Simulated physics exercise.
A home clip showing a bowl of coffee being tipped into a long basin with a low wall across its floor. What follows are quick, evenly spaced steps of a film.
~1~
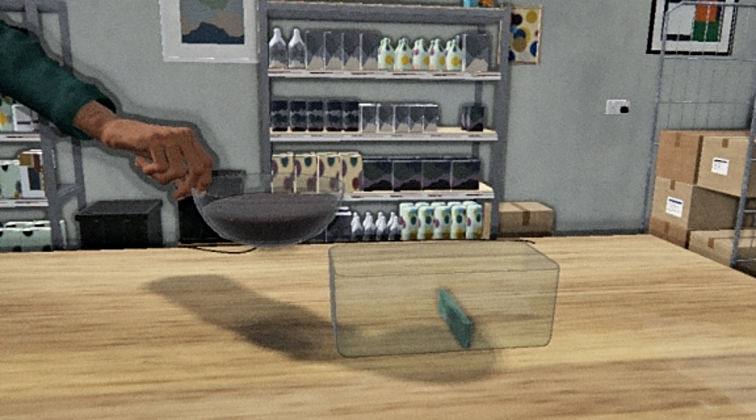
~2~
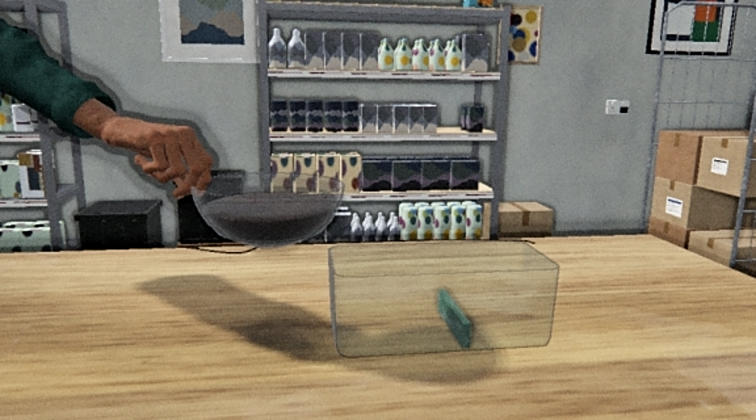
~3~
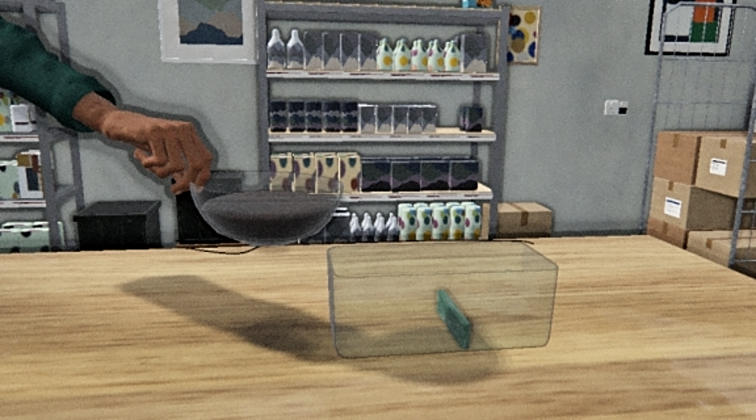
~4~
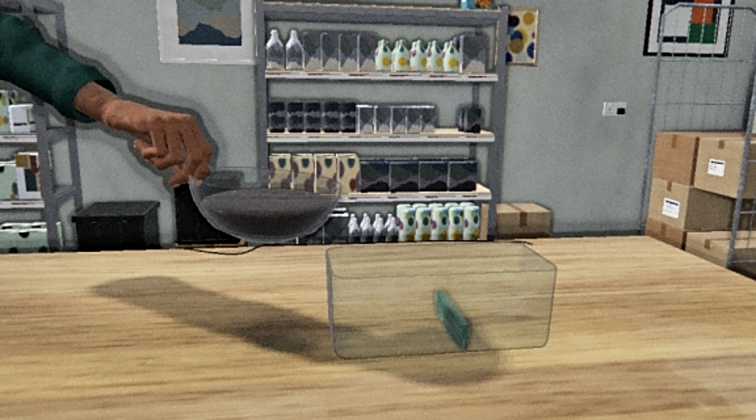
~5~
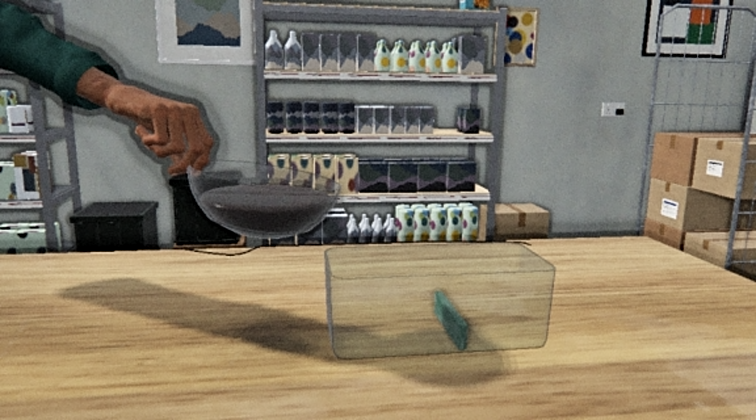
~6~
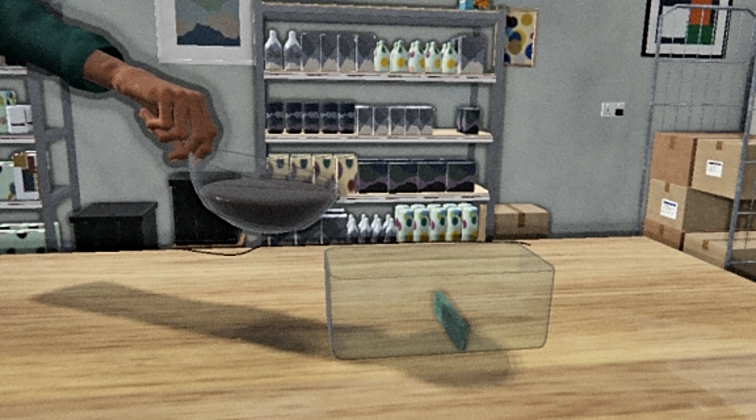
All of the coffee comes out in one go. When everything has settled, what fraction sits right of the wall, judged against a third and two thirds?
Lowest of three bands.
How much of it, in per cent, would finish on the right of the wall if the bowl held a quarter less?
Roughly 15 in a hundred.
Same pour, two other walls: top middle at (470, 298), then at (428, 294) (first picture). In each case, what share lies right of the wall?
Note - case one near 10 %, case two near 30 %.
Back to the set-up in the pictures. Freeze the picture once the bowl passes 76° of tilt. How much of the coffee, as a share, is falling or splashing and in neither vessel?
Close to 50 per cent.
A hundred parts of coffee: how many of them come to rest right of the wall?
Share approx. 20 %.
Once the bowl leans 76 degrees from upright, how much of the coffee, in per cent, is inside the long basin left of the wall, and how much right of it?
Left part: Around 10 %. Right part: Around 0 %.
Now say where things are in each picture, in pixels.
Tilt 0°; pouring edge (344, 185); surface from (203, 206) to (337, 203); the long basin's rim runs from (332, 262) to (542, 255); the wall's top is at (454, 306), in the first picture.
Tilt 1°; pouring edge (344, 185); surface from (203, 205) to (336, 203), in the second picture.
Tilt 2°; pouring edge (343, 186); surface from (202, 203) to (335, 202), in the third picture.
Tilt 5°; pouring edge (341, 186); surface from (202, 199) to (333, 200), in the fourth picture.
Tilt 9°; pouring edge (340, 187); surface from (200, 194) to (333, 197), in the fifth picture.
Tilt 14°; pouring edge (339, 187); surface from (201, 187) to (334, 193), in the sixth picture.
A moment on, the tilt is 76° and 40 per cent is still to pour, 10 is left of the wall and 0 right of it.
Next, the tilt is 110° and 0 per cent is still to pour, 83 is left of the wall and 8 right of it.
Then the tilt is 113° and 0 per cent is still to pour, 82 is left of the wall and 15 right of it.
Later the tilt is 113° and 0 per cent is still to pour, 79 is left of the wall and 18 right of it.
Finally, 79 per cent lies left of the wall, 18 right of it and 3 outside.
